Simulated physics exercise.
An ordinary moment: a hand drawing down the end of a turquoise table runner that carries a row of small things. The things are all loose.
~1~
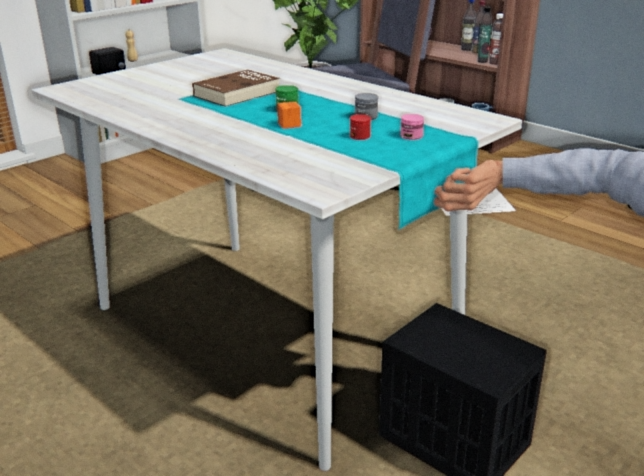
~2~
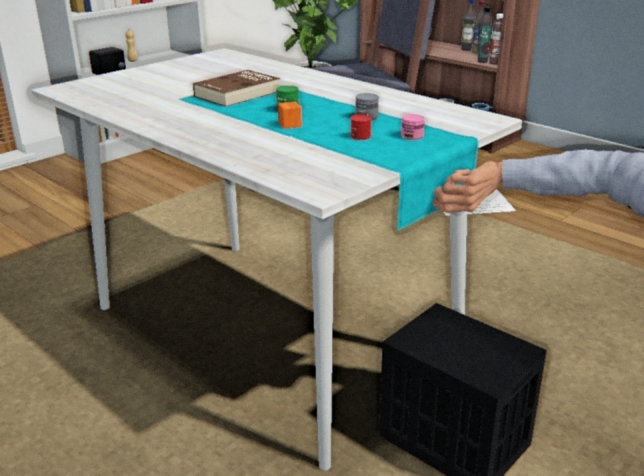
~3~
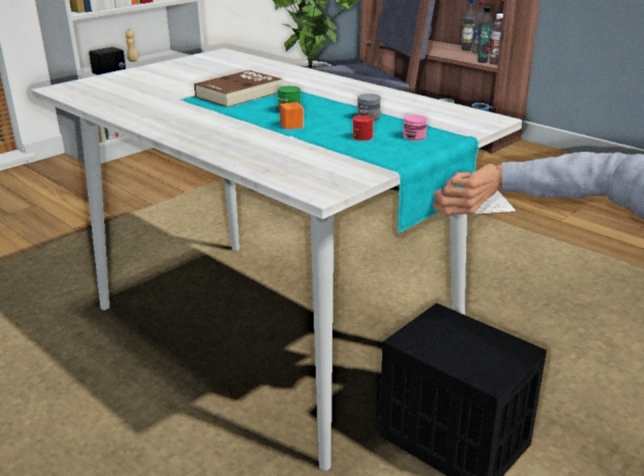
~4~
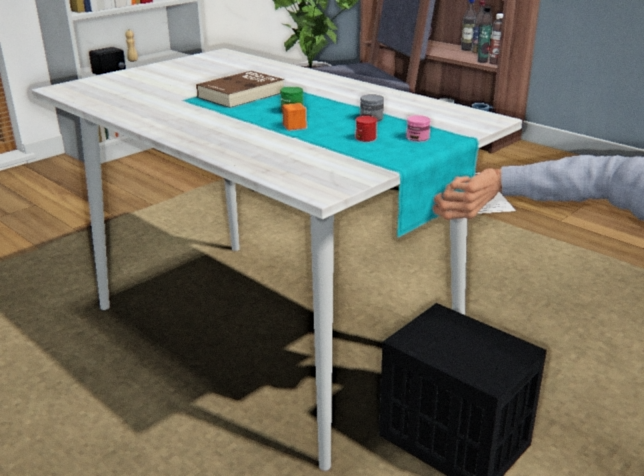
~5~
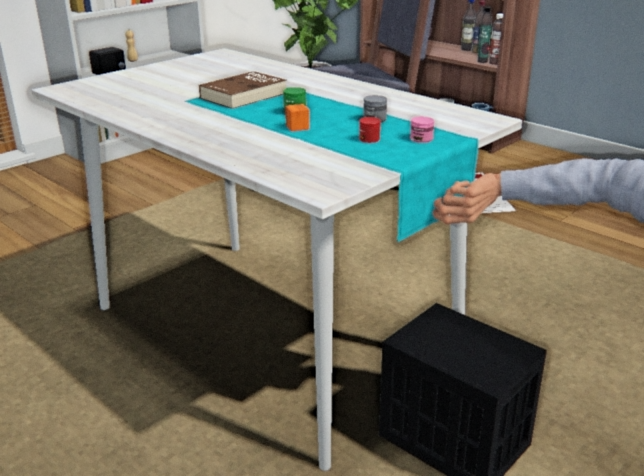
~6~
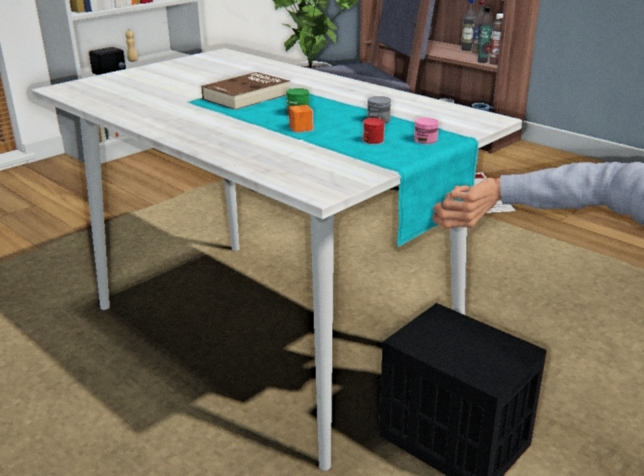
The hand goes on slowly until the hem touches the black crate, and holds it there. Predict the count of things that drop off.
Count: Three.
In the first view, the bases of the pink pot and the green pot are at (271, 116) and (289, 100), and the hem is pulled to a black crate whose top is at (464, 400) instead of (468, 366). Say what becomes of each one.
Pink pot: Still up. Green pot: Still up.
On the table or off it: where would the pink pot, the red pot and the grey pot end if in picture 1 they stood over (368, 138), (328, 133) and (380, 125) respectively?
Record - pink pot lost; red pot lost; grey pot lost.
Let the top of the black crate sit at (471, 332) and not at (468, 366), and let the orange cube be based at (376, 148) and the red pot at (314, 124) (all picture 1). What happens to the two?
So the orange cube leaves, and the red pot stays there.
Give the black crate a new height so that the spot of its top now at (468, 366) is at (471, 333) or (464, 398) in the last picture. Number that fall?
First height: 2; second height: 4.
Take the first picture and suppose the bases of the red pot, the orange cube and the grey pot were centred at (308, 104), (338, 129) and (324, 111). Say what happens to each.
Here's how it goes: The red pot makes it through, the orange cube ends up down, and the grey pot makes it through.
A little later, hem near (435, 282); pink pot gone.
Next, hem on the crate; pink pot, red pot and grey pot gone.
When it is over, hem on the crate; pink pot, red pot and grey pot gone. The answer is three.
